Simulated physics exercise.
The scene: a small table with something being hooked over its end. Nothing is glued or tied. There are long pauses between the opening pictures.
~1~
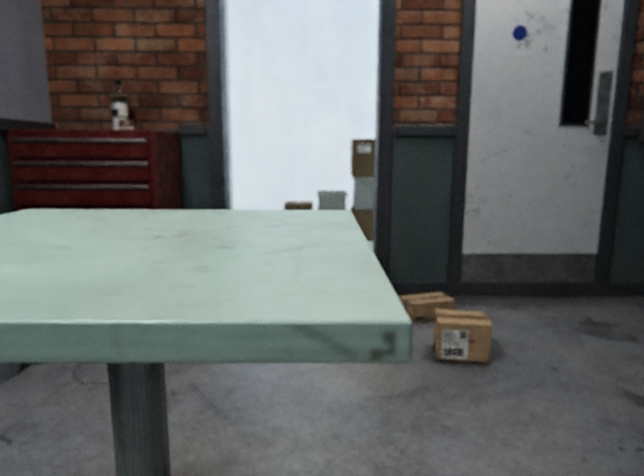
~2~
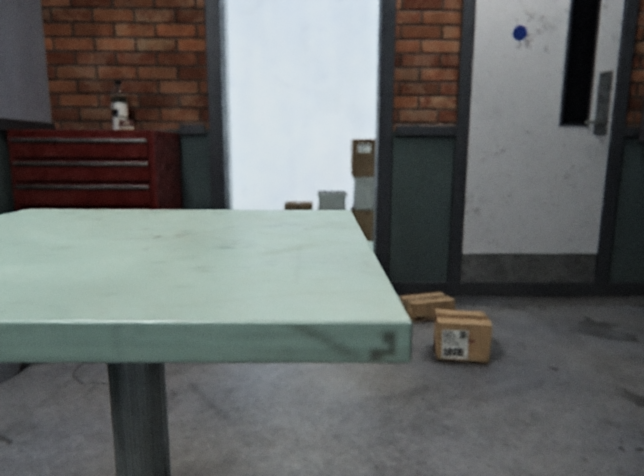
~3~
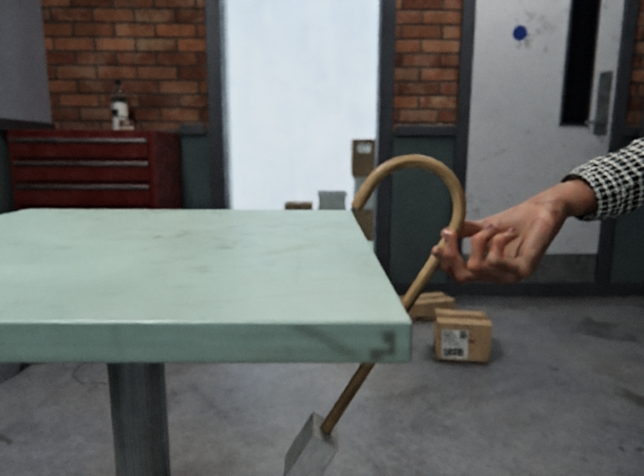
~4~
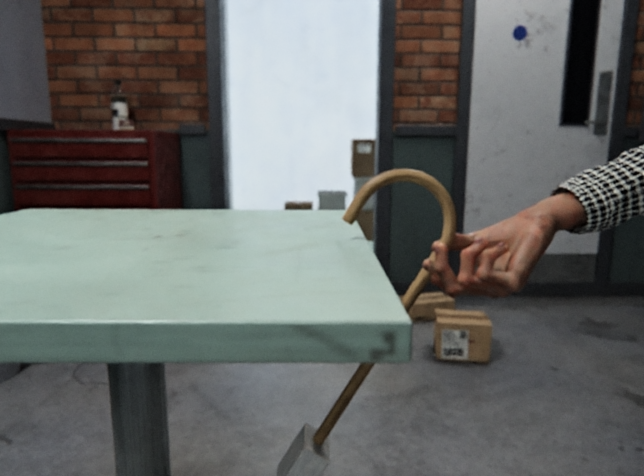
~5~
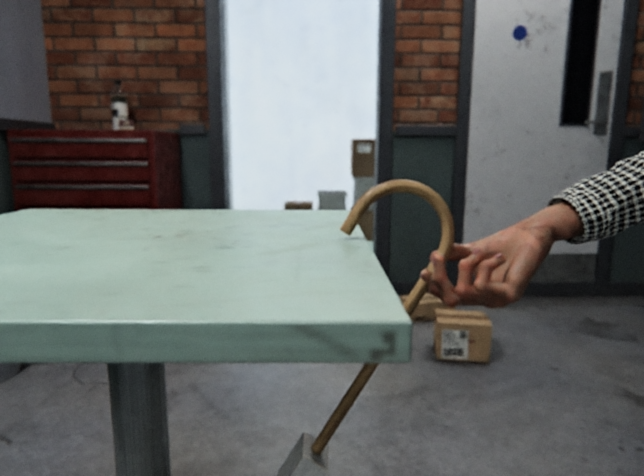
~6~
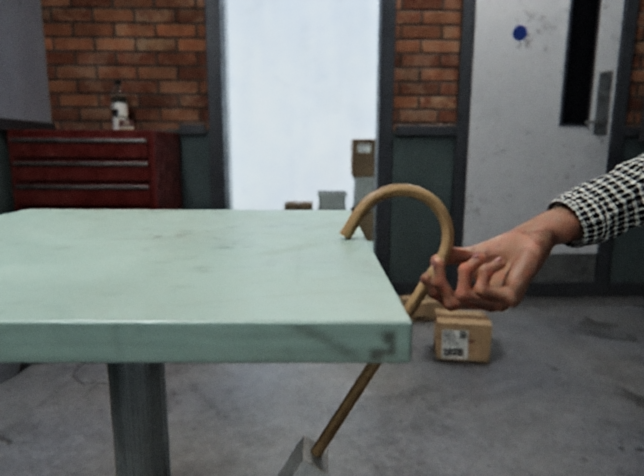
We see a pale green table in a brick-walled room, then a hand in a checkered sleeve at right holding a curved wooden handle at the table's edge, lowering it slightly until its hooked end touches the tabletop.
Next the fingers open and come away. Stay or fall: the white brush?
The white brush remains in place.
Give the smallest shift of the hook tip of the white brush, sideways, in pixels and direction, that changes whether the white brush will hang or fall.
Some 24 pixels, right.
Then, 0.40 s later than the last frame, white brush at rest near (340, 344).
When it is over, the white brush stays hooked on the edge, near (339, 344).
